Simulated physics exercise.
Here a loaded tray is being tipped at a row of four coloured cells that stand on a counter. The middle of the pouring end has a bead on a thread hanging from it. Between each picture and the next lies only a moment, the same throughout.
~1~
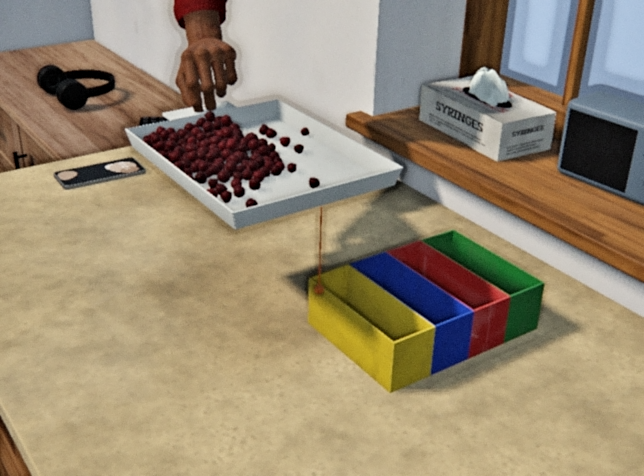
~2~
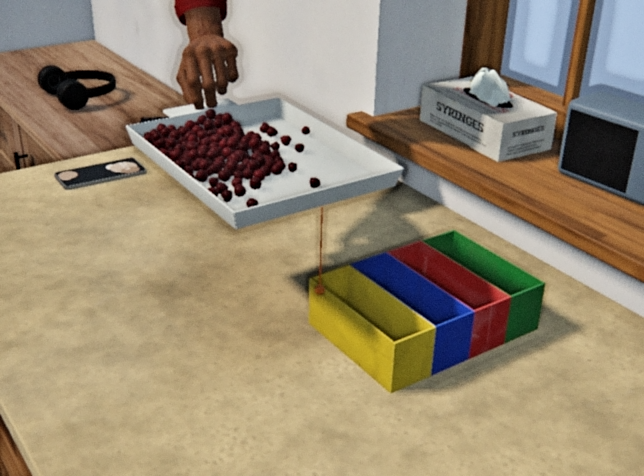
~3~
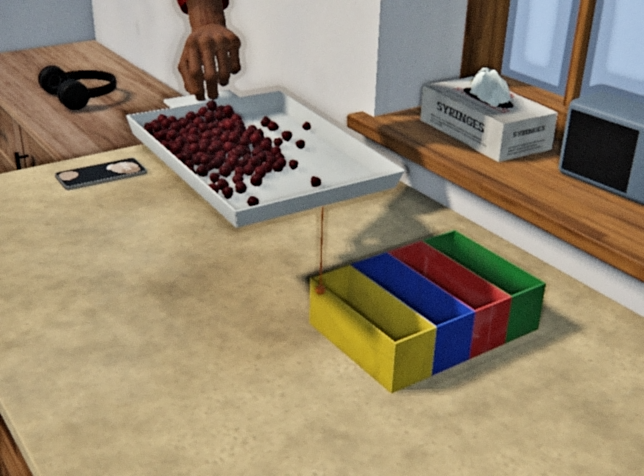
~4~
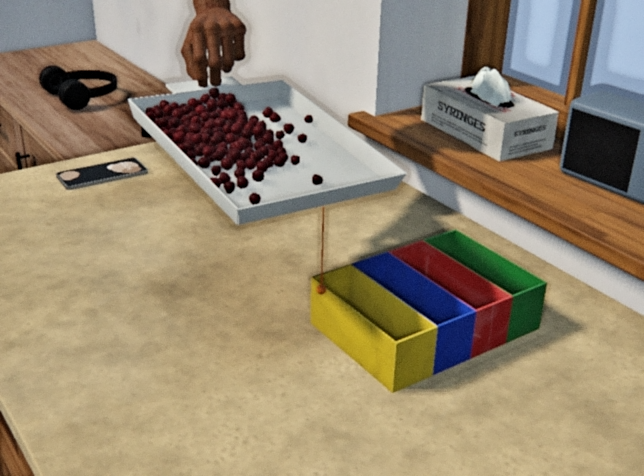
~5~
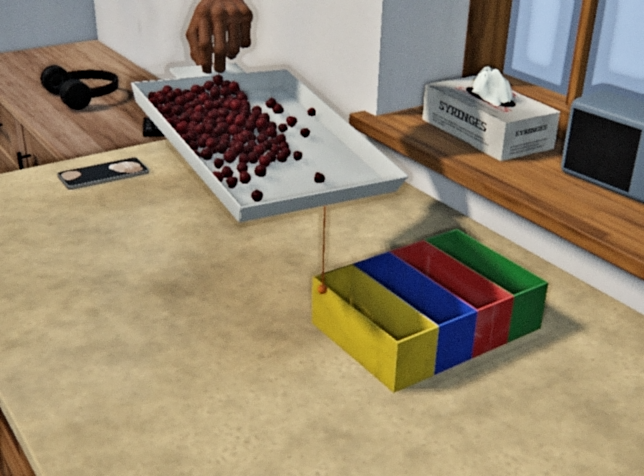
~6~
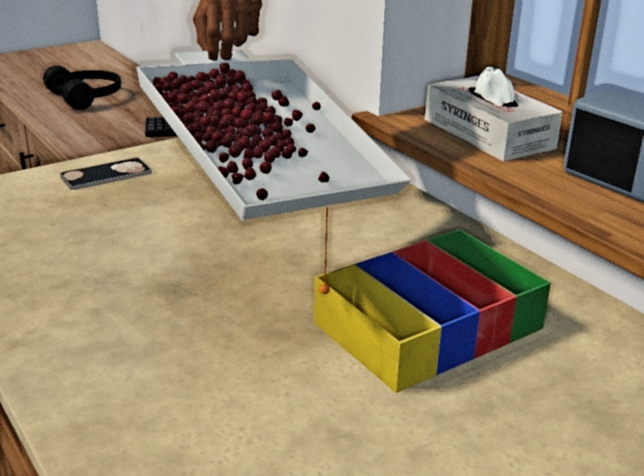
A white tray of dark red cherries tilts slowly above a beige counter in a room seen from above at an angle, its far end rising with a hand and its near edge dipping slightly at the right corner. Below are yellow, blue, red and green cells, left to right, with headphones behind and a tissue box on the right ledge. The cherries stay clustered as the camera drifts slightly left.
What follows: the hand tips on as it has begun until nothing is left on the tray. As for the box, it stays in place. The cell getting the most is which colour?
It is blue.
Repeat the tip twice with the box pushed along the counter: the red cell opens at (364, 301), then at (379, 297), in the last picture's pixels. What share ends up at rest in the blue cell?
It comes to roughly 10 per cent in one try and roughly 10 per cent in the next.
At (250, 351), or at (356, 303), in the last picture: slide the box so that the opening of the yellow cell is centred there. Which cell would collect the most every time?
Going by the two tries in order: The cell in green, then the cell in blue.
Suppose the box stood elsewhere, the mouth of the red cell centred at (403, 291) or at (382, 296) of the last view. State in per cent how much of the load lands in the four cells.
First case 90 in a hundred, second case 90 in a hundred.
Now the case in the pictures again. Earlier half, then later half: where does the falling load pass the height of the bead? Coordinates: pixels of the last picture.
Roughly (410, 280) first, then roughly (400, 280).
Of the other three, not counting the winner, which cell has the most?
It's the cell in yellow.
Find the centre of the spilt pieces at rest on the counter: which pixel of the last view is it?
Roughly at (369, 391).
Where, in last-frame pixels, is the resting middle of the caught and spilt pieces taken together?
I'd mark it at roughly (409, 338).
Soon after the last picture, tray tipped steeply; most on the tray; a stray few in the blue cell; a stray few in the yellow cell; a stray few in the red cell; a small part falling or outside the box.
A little later, tray tipped past a quarter turn; about a third on the tray; about a quarter in the blue cell; a small part in the yellow cell; a stray few in the red cell; a stray few in the green cell; about a quarter falling or outside the box.
Later still, tray tipped past a quarter turn; about half in the blue cell; about a quarter in the yellow cell; a small part in the red cell; a stray few in the green cell; a small part falling or outside the box.
At rest, tray tipped past a quarter turn; about half in the blue cell; about a quarter in the yellow cell; a small part in the red cell; a stray few in the green cell; a small part outside the box.
